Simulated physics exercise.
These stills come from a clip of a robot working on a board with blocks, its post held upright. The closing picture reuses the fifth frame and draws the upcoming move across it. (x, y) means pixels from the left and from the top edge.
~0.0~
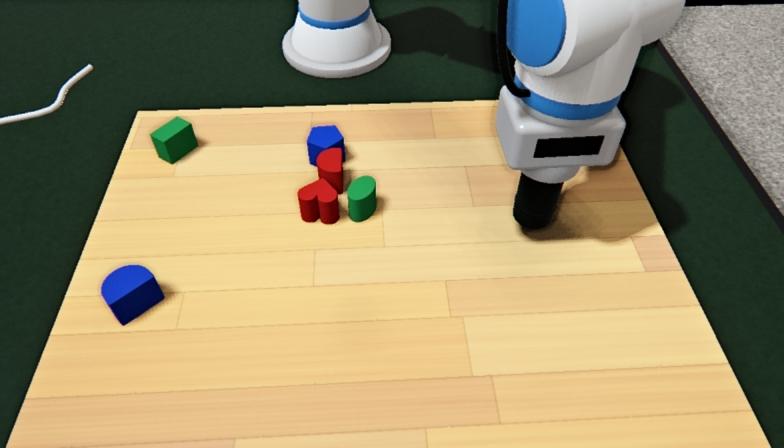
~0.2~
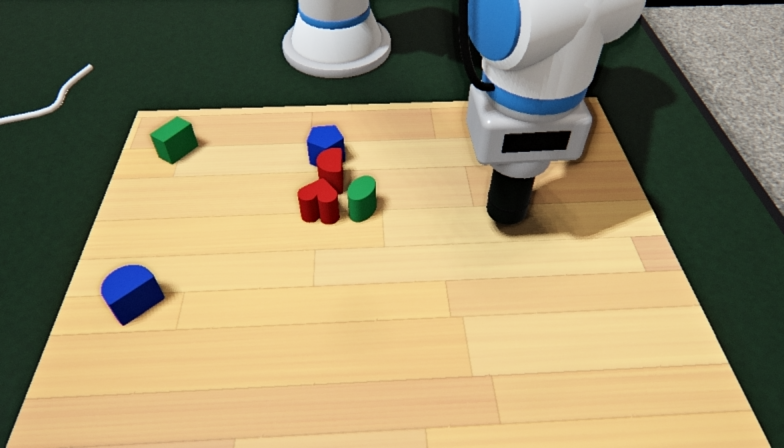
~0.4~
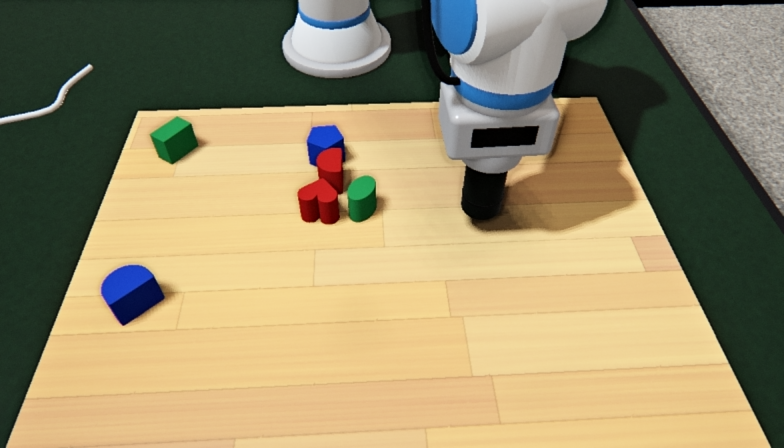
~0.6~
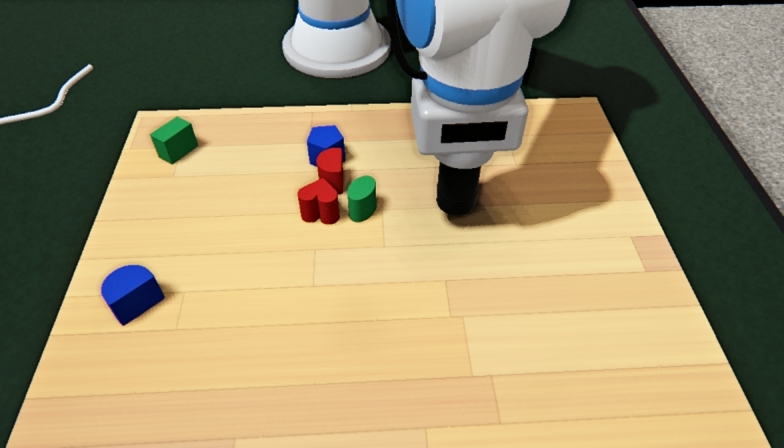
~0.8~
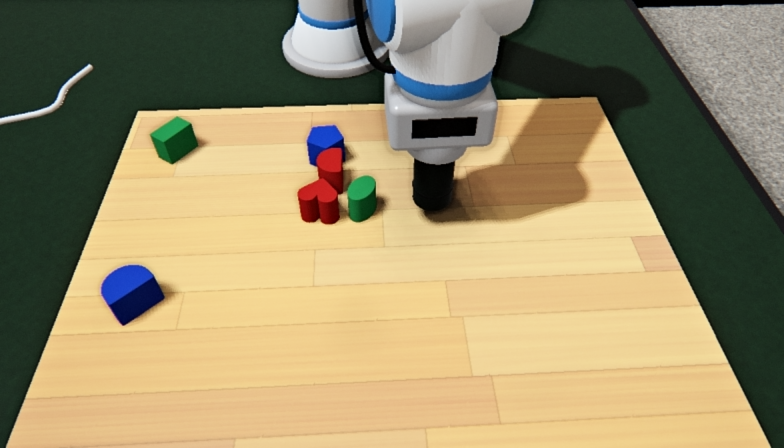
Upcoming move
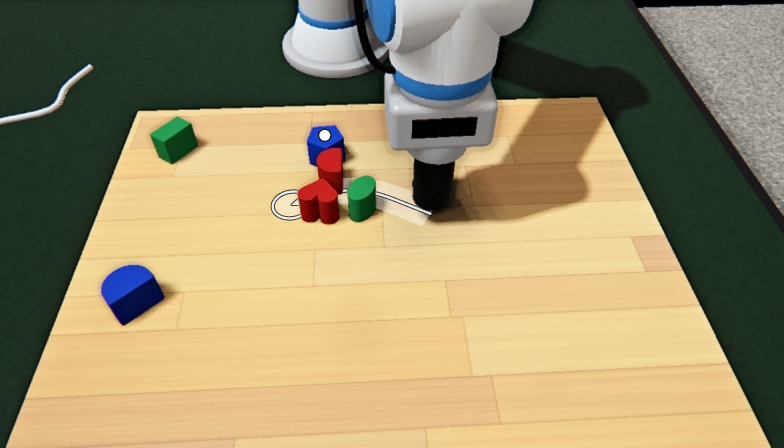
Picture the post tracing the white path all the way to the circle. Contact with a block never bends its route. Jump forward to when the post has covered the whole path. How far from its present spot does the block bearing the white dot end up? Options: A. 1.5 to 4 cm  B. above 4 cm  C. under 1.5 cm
Choice C: Under 1.5 cm.
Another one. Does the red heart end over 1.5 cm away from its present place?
Yes - that is the case.
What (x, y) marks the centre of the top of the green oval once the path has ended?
It ends at (332, 191).
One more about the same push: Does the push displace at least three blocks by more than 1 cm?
I expect so.
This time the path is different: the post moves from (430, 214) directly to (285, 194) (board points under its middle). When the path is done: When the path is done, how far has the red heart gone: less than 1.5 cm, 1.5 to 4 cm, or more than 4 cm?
Net shift: Above 4 cm.
The drawn path runs from (430, 214) over (386, 197) and (339, 191) to (292, 205); the dot is on the blue pentagon.
On the path given first. One third of the way, post (385, 181); green oval (356, 187), turned 20° anticlockwise.
Two thirds of the way, post (335, 176); red heart (302, 202), turned 15° clockwise; red D-shaped block (311, 157), turned 55° clockwise; green oval (333, 190), turned 115° anticlockwise.
At the end, post (289, 189); red heart (299, 204); blue pentagon not moved; red D-shaped block (301, 156), turned 75° clockwise; green oval (332, 191), turned 125° anticlockwise.
